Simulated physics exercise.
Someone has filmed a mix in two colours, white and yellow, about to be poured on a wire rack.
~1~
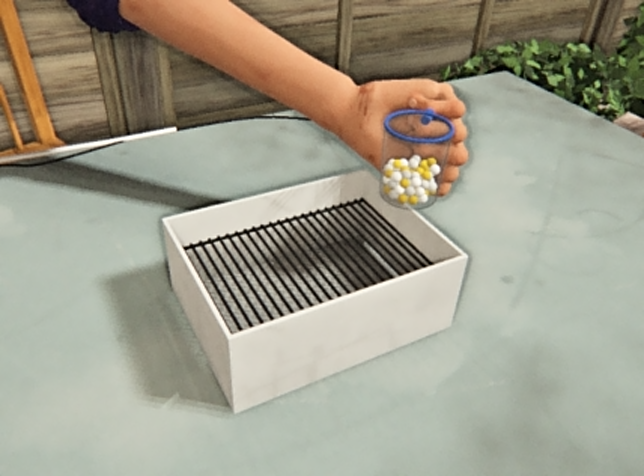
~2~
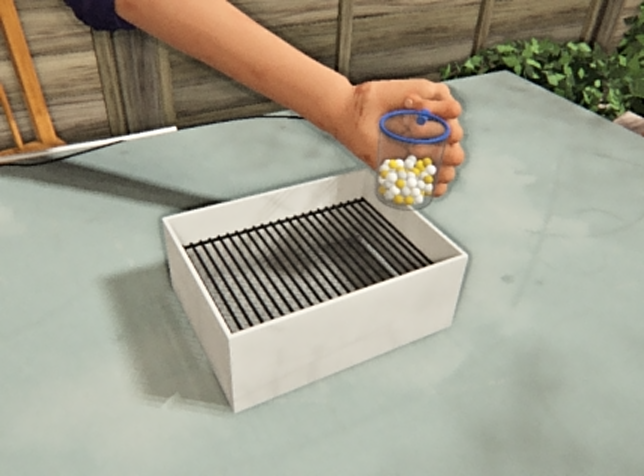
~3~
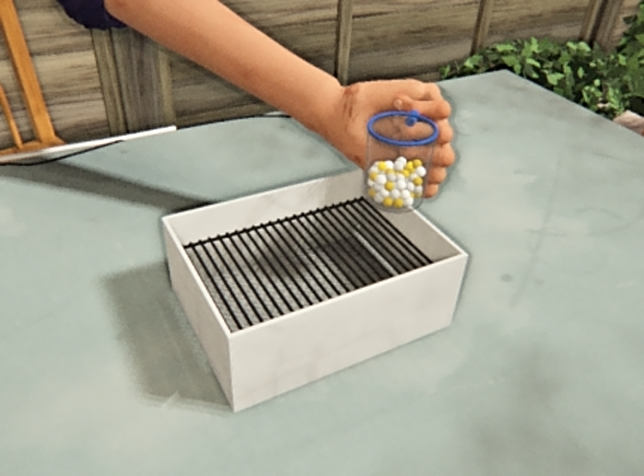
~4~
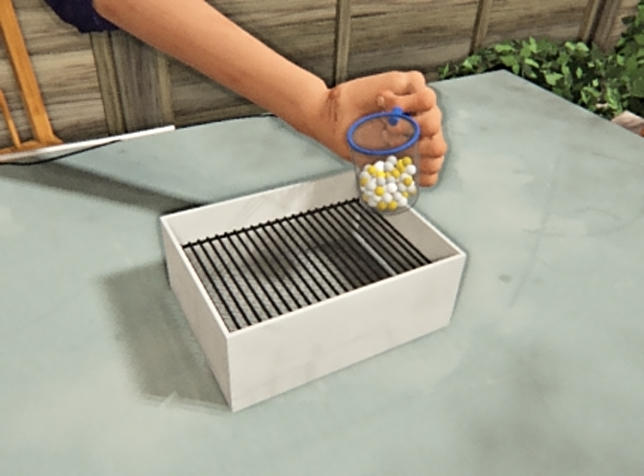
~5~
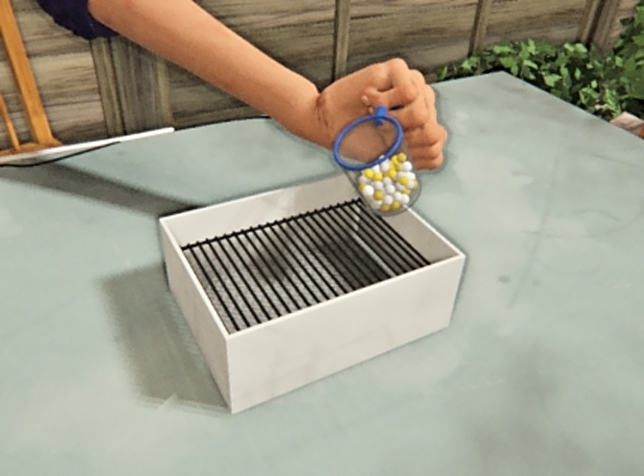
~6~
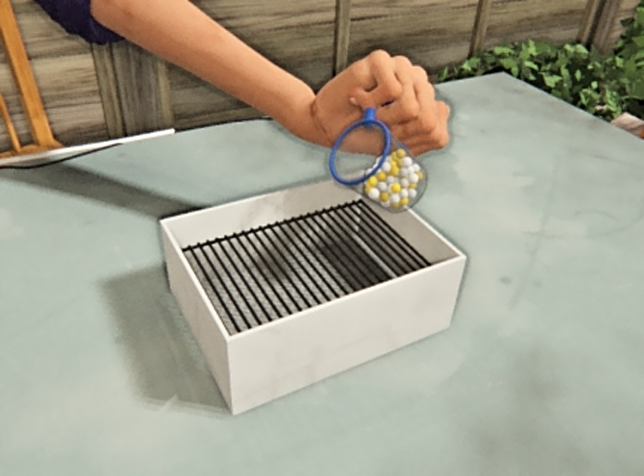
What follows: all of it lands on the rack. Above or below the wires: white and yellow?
Note: White retained on grille; yellow retained on grille.
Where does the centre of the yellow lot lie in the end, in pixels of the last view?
Rest position, approx.: (327, 260).
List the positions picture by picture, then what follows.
Cup at (413, 161), upright; rack at (220, 295), 24 wires across; white wooden balls at (412, 183), wider than the gaps; yellow wooden balls at (411, 174), wider than the gaps, in the first frame.
Cup at (409, 162), upright; yellow ones at (407, 174), in the second frame.
Cup at (398, 163), upright; white ones at (397, 186), in the third frame.
Cup at (386, 166), tipped 13°; yellow ones at (388, 177), in the fourth frame.
Cup at (380, 169), tipped 30°; white ones at (390, 186), in the fifth frame.
Cup at (381, 170), tipped 47°; rack at (219, 296); white ones at (395, 182); yellow ones at (400, 179), in the sixth frame.
Then, 0.27 s after the last picture, white ones, all in the cup; yellow ones, all in the cup.
Then, 0.56 s after the last picture, white ones, nearly all in the cup, a stray few on or over the wires; yellow ones, most in the cup, a small part on or over the wires.
Then, 0.90 s after the last picture, white ones, all on or over the wires; yellow ones, all on or over the wires.
At rest, white ones, all on the wires, none under the rack; yellow ones, all on the wires, none under the rack.
